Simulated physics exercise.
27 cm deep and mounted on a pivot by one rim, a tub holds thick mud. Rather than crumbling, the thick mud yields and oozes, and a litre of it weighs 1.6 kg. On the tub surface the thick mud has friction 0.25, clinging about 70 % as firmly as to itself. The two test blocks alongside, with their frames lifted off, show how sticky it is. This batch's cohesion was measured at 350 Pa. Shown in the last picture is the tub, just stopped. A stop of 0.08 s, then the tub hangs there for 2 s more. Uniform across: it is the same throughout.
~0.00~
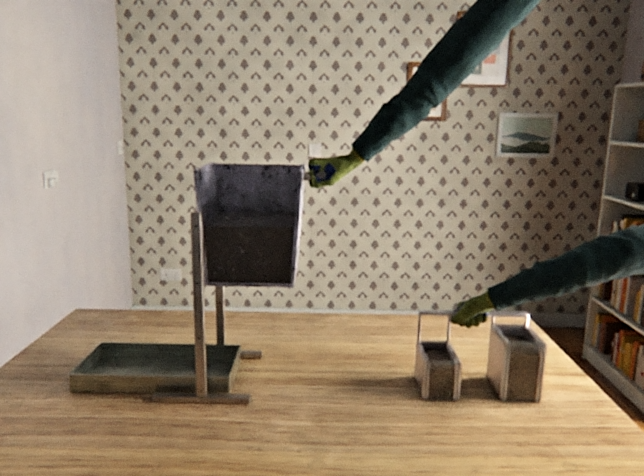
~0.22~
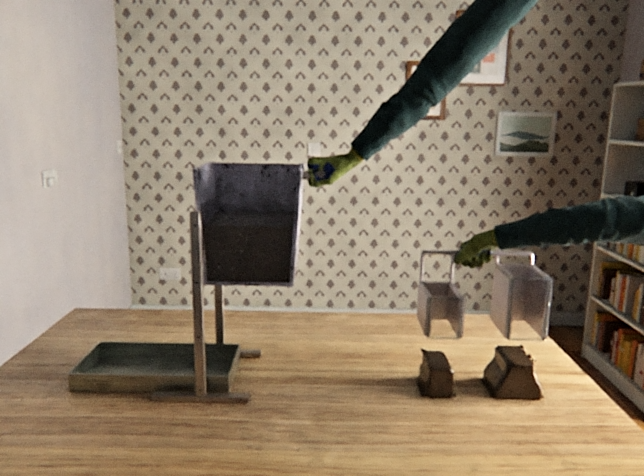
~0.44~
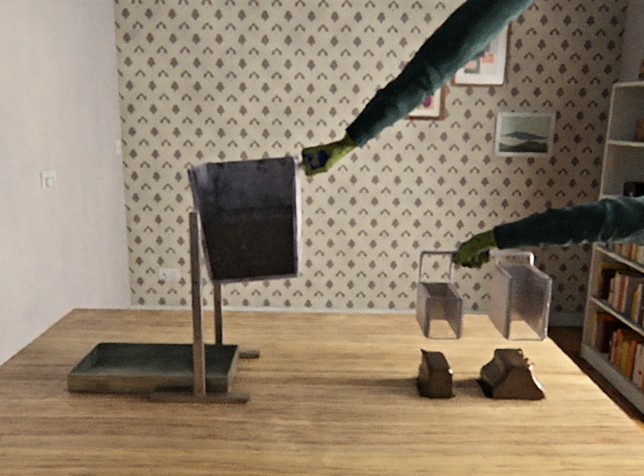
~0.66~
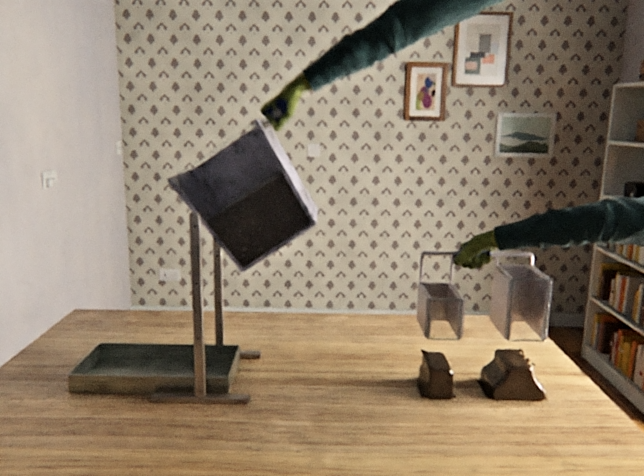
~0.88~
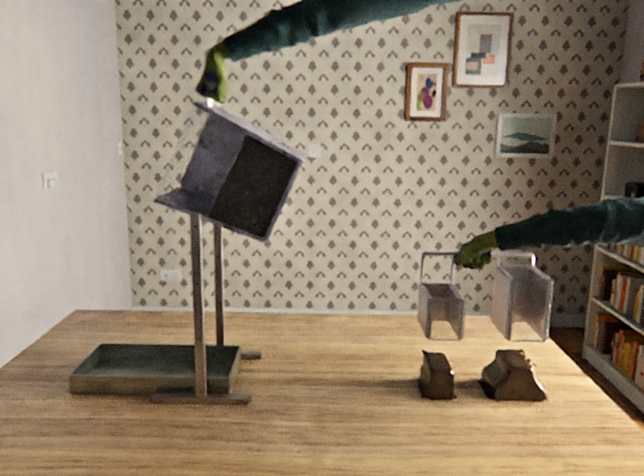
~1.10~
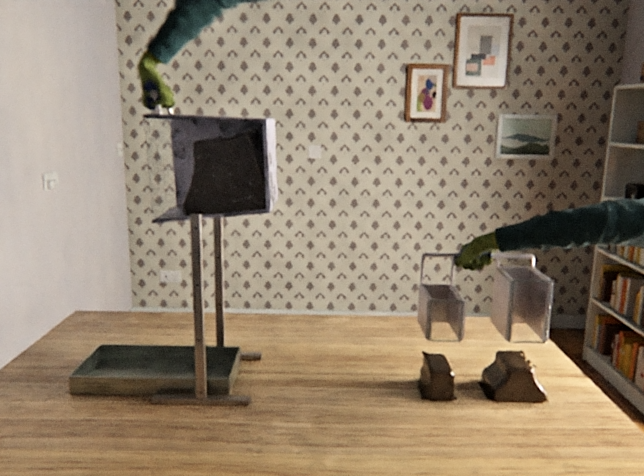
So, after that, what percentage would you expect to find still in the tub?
I would expect about 58 % still in the tub.
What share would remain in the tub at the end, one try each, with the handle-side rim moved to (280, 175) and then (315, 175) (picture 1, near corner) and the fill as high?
Respectively 75 % and 50 %.
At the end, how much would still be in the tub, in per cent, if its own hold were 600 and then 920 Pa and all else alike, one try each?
In order: Around 90 % and around 100 %.
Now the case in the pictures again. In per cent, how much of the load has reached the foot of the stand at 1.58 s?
0 %.
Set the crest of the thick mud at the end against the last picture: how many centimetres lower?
About 11 cm.
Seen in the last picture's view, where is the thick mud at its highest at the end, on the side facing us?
Roughly at pixel (243, 182).
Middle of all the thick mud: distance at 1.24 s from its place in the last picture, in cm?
Around 6 cm.
By 1.24 s, the tub is at 92 degrees and holds 97 %.
By 1.41 s, the tub is at 92 degrees and holds 70 %.
By 1.58 s, the tub is at 92 degrees and holds 59 %.
By 1.75 s, the tub is at 92 degrees and holds 58 %.
By 3.10 s, at the end, the tub is at 92 degrees and holds 58 %.
